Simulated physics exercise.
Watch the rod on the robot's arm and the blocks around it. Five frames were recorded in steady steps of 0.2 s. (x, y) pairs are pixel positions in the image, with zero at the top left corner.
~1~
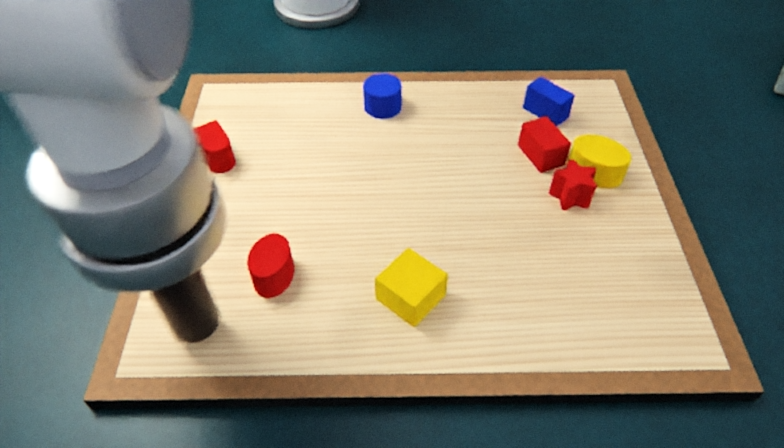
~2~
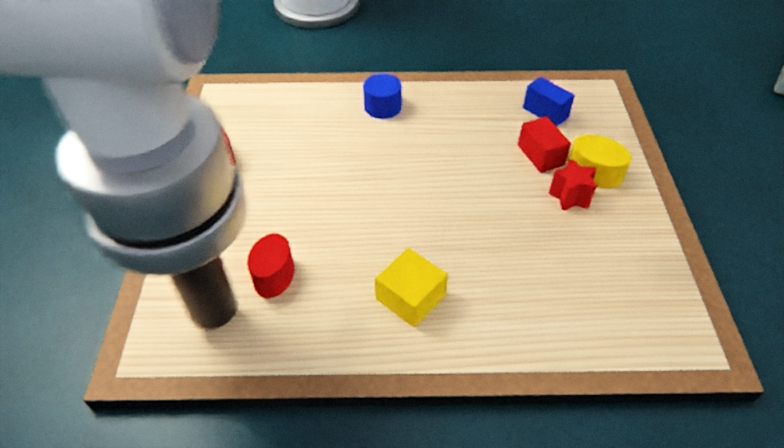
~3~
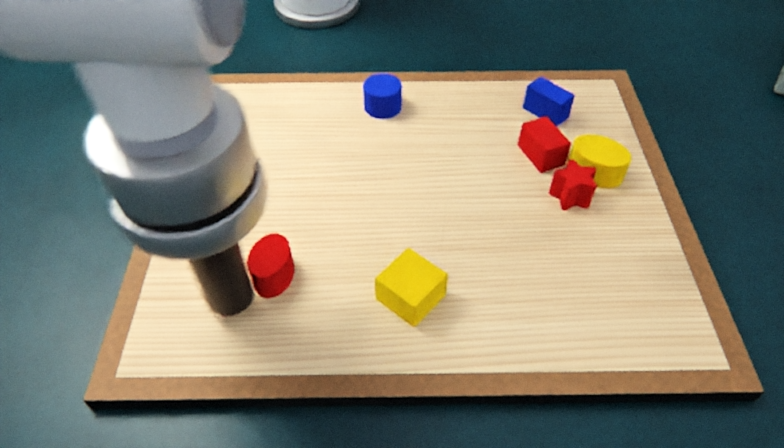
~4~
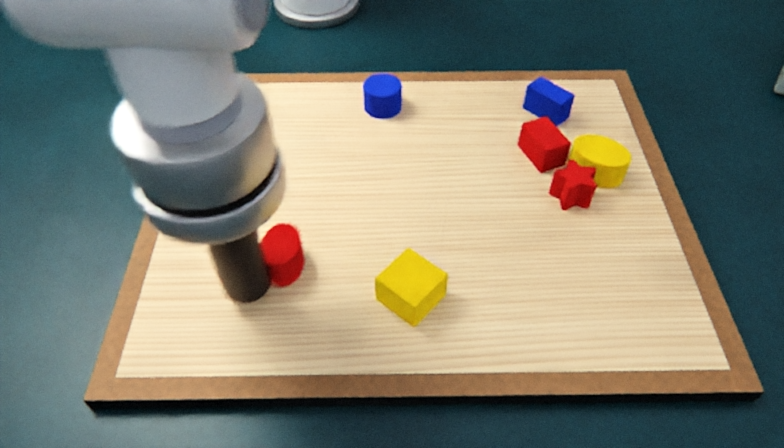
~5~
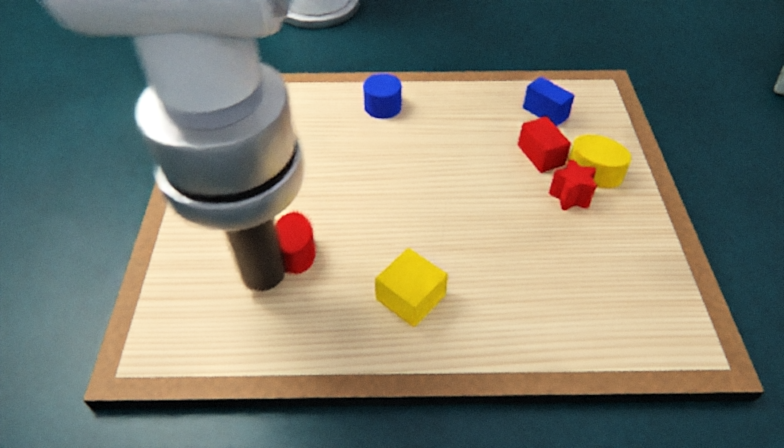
On a wooden board, a robot arm's rod moves right and nudges the red oval up and right.
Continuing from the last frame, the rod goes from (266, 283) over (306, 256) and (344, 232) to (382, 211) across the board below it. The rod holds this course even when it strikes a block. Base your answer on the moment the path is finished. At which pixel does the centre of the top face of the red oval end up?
For the centre of its top, I'd go with (338, 176).
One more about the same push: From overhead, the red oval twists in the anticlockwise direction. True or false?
The statement is correct.
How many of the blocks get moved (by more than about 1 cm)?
Counting only shifts above 1 cm, I get one block.
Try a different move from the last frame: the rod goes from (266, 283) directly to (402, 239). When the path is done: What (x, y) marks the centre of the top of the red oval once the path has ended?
For the centre of its top, I'd go with (324, 206).
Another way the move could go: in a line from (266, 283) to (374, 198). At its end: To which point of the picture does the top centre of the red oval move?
Expect it around (345, 157).
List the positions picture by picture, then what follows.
Lower end of the rod (196, 322), tops of blocks, red oval (269, 254), yellow square piece (412, 276), in the first picture.
Rod (214, 309), blocks as before, in the second picture.
Rod (231, 296), blocks as before, in the third picture.
Rod (247, 284), red oval (280, 243), in the fourth picture.
Rod (263, 272), red oval (293, 231), yellow square piece (412, 276), in the fifth picture.
On the path given first. One third of the way, rod (305, 245); red oval (320, 202), turned 40° anticlockwise.
Two thirds of the way, rod (343, 220); red oval (335, 180), turned 100° anticlockwise.
At the end, rod (381, 200); red oval (338, 176), turned 120° anticlockwise; yellow square piece not moved.
